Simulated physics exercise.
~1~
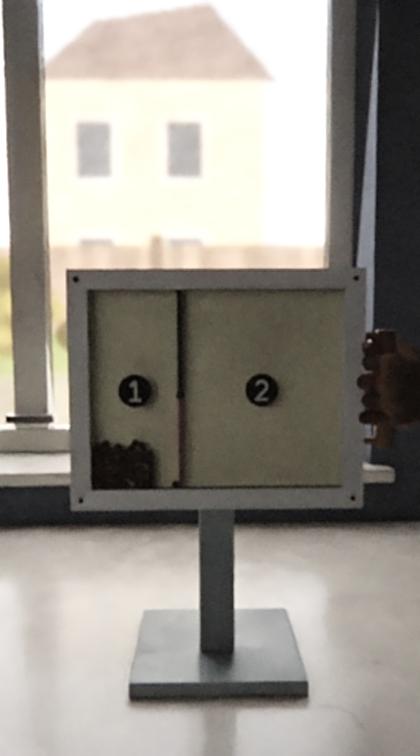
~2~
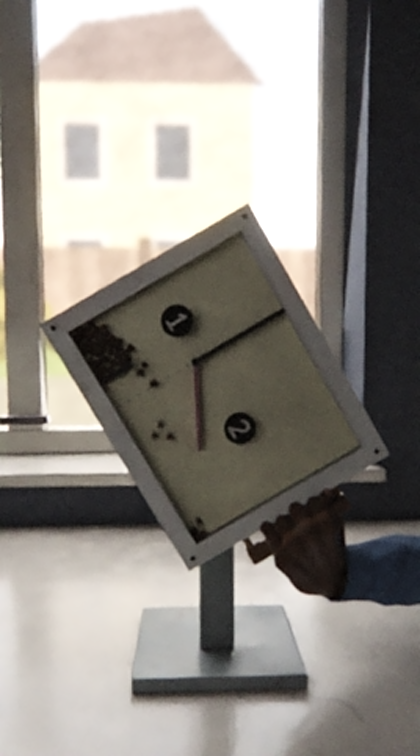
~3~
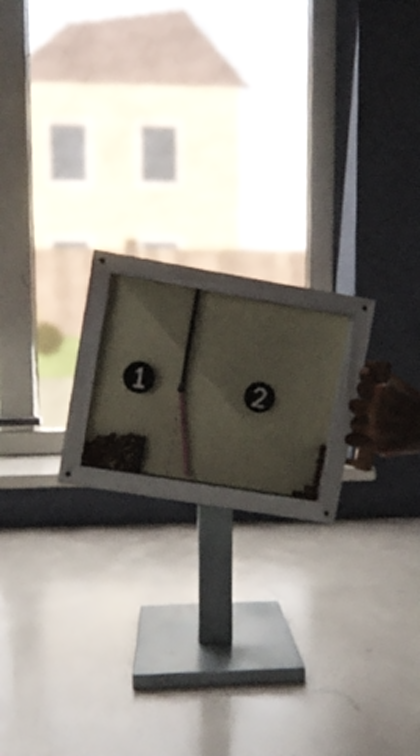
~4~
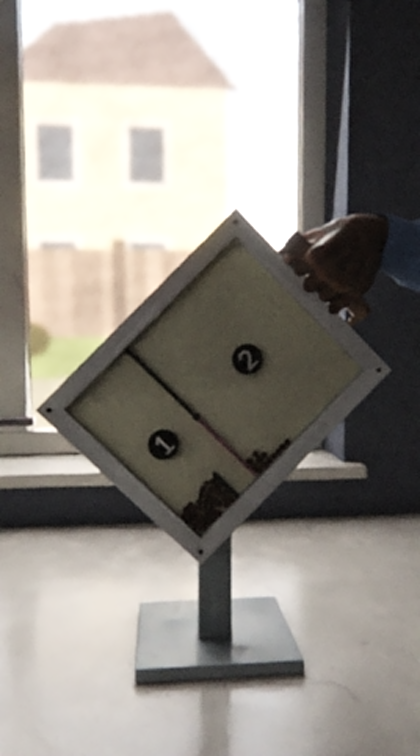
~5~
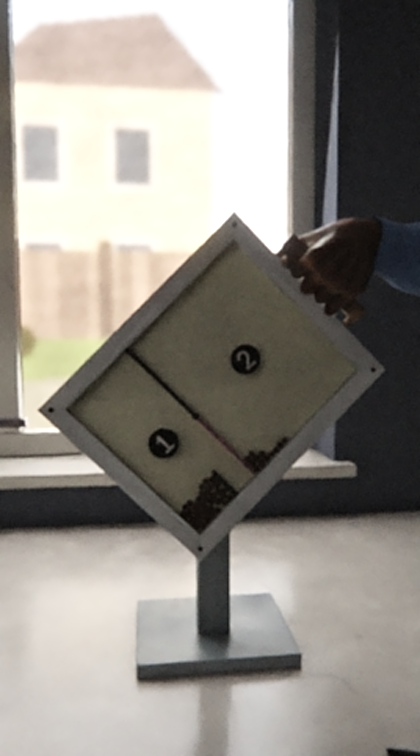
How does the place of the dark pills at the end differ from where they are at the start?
At the start they are all heaped in the lower left corner of the box, in side one. At the end they lie farther right and slightly lower, along the bottom of the tilted box, with most in side one and a smaller share in side two.
